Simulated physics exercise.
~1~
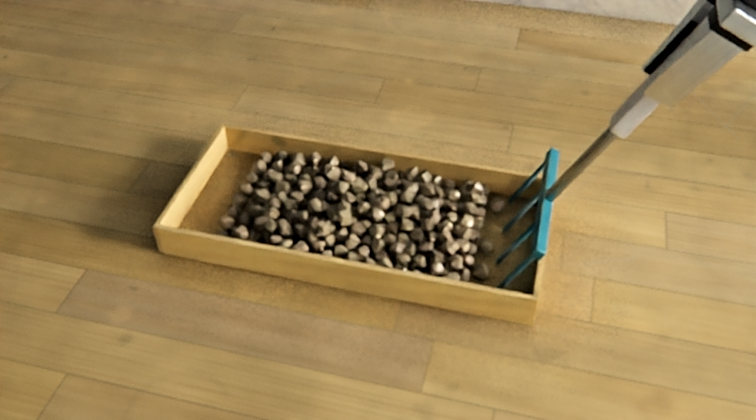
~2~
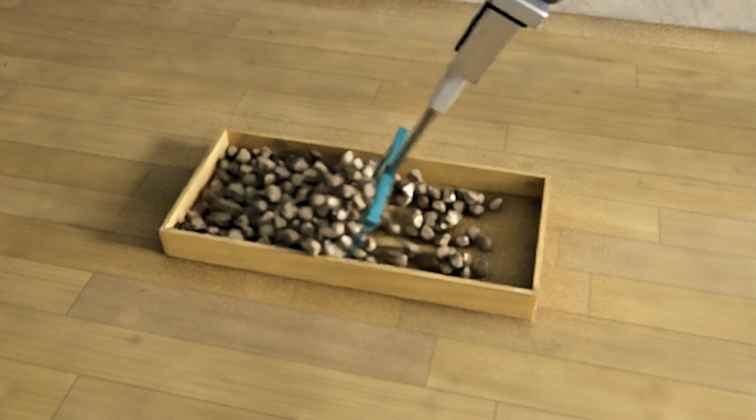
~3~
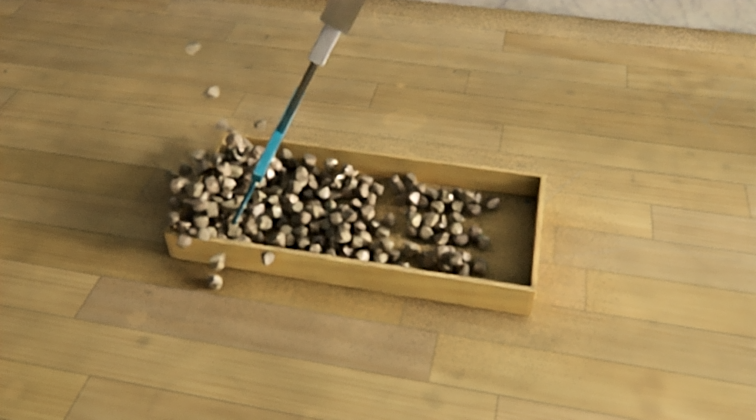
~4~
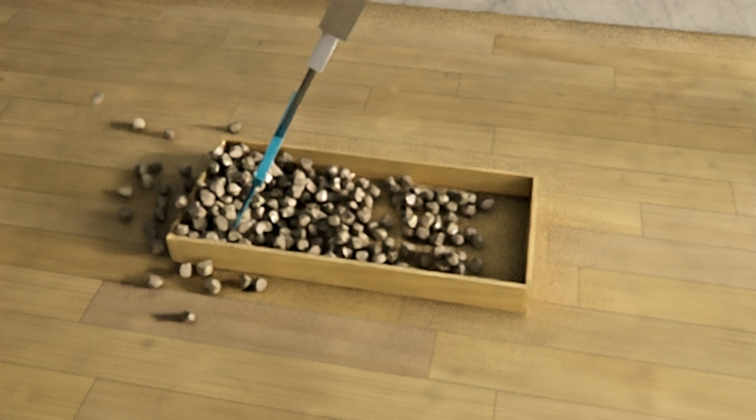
At the start, a robot arm holds a blue comb at the right end of a shallow wooden tray filled with small pebbles on a plank surface. The arm sweeps the comb left through the tray, pushing pebbles ahead of it and leaving bare space at the right. As it nears the left end, the pebbles bunch into a steep heap, and some fly up and spill over the edges. The comb then stays in place while the stray pebbles scatter around the tray's left end. Most of the pebbles remain inside, piled toward the left.
